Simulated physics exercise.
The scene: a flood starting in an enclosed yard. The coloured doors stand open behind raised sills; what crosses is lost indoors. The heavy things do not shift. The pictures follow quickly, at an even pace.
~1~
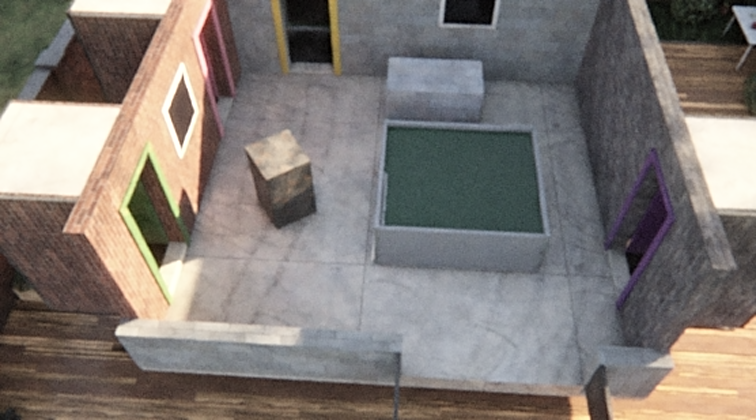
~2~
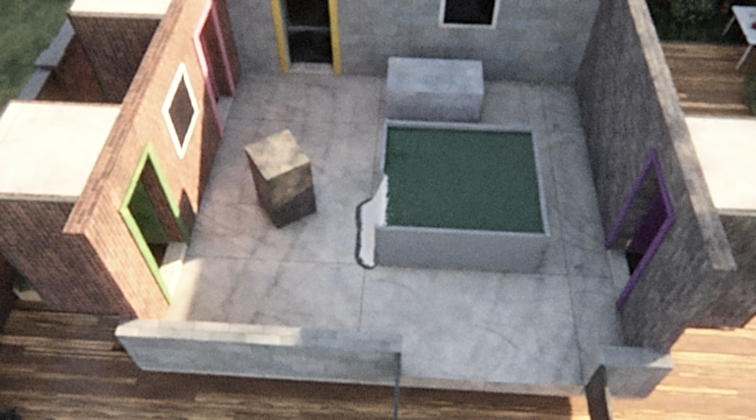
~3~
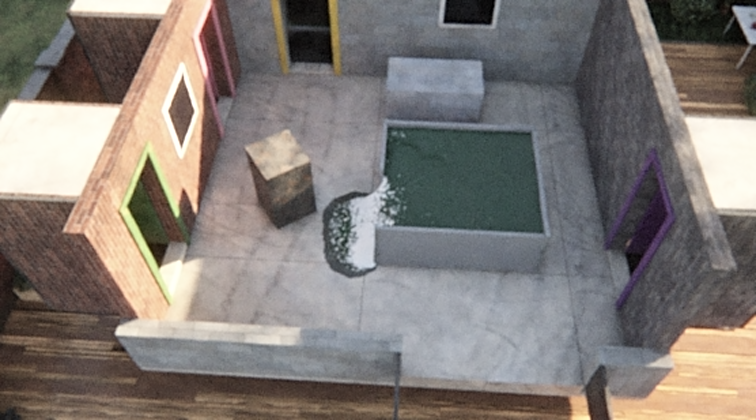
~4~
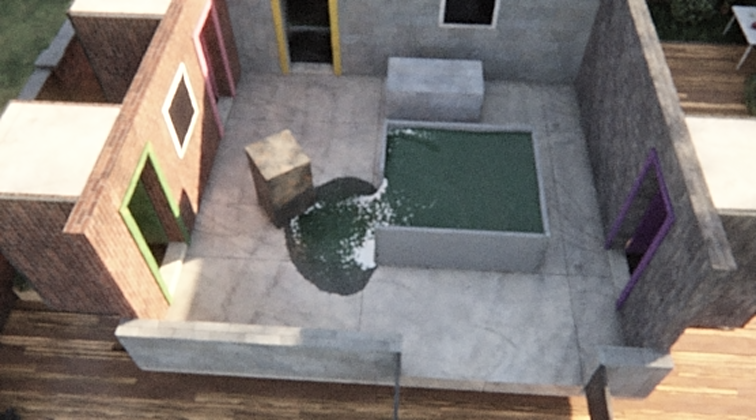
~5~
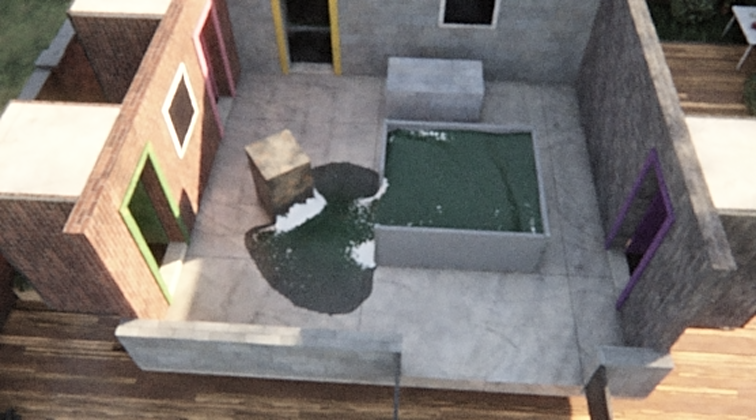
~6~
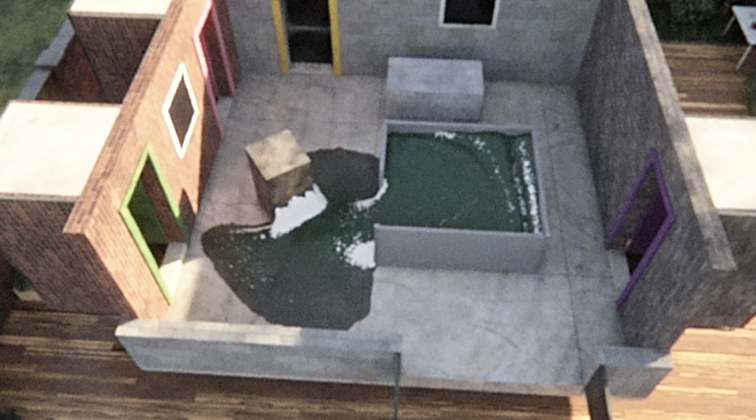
Green water pouring from a gap in the tank's left side, spreading across the yard floor and washing around a stone block.
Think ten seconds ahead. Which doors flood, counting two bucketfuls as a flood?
In the end: The pink door takes more than that; the green door takes more than that; the yellow door takes more than that; the purple door takes more than that.
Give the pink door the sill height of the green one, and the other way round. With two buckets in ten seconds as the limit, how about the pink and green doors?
Pink takes less, green takes more.
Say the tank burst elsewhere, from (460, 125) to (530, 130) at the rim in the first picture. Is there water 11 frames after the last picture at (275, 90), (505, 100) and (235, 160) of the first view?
One after the other: Not flooded, awash, flooded.
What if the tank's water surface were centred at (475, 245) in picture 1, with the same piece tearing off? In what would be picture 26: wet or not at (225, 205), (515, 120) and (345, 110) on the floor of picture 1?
One after the other: Wet, clear, flooded.
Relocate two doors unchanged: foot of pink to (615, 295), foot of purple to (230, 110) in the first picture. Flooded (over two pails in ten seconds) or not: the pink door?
Then: The pink one goes over.
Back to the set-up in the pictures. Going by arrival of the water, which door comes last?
It is the one in purple.
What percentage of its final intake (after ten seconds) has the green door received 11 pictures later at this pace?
Near 30 in a hundred.
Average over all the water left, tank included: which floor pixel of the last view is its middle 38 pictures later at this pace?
I would point to (361, 207).
A moment on, water covers 30 % of the floor; the pink door not reached, the green door over two buckets in, the yellow door not reached, the purple door not reached.
Next, water covers 45 % of the floor; the pink door wet at the sill, nothing in, the green door far over two buckets in, the yellow door wet at the sill, nothing in, the purple door not reached.
Then, water covers 55 % of the floor; the pink door under two buckets in, the green door far over two buckets in, the yellow door over two buckets in, the purple door not reached.
Later, water covers 75 % of the floor; the pink door under two buckets in, the green door far over two buckets in, the yellow door far over two buckets in, the purple door under two buckets in.
In the end, water covers 100 % of the floor; the pink door over two buckets in, the green door far over two buckets in, the yellow door far over two buckets in, the purple door over two buckets in.
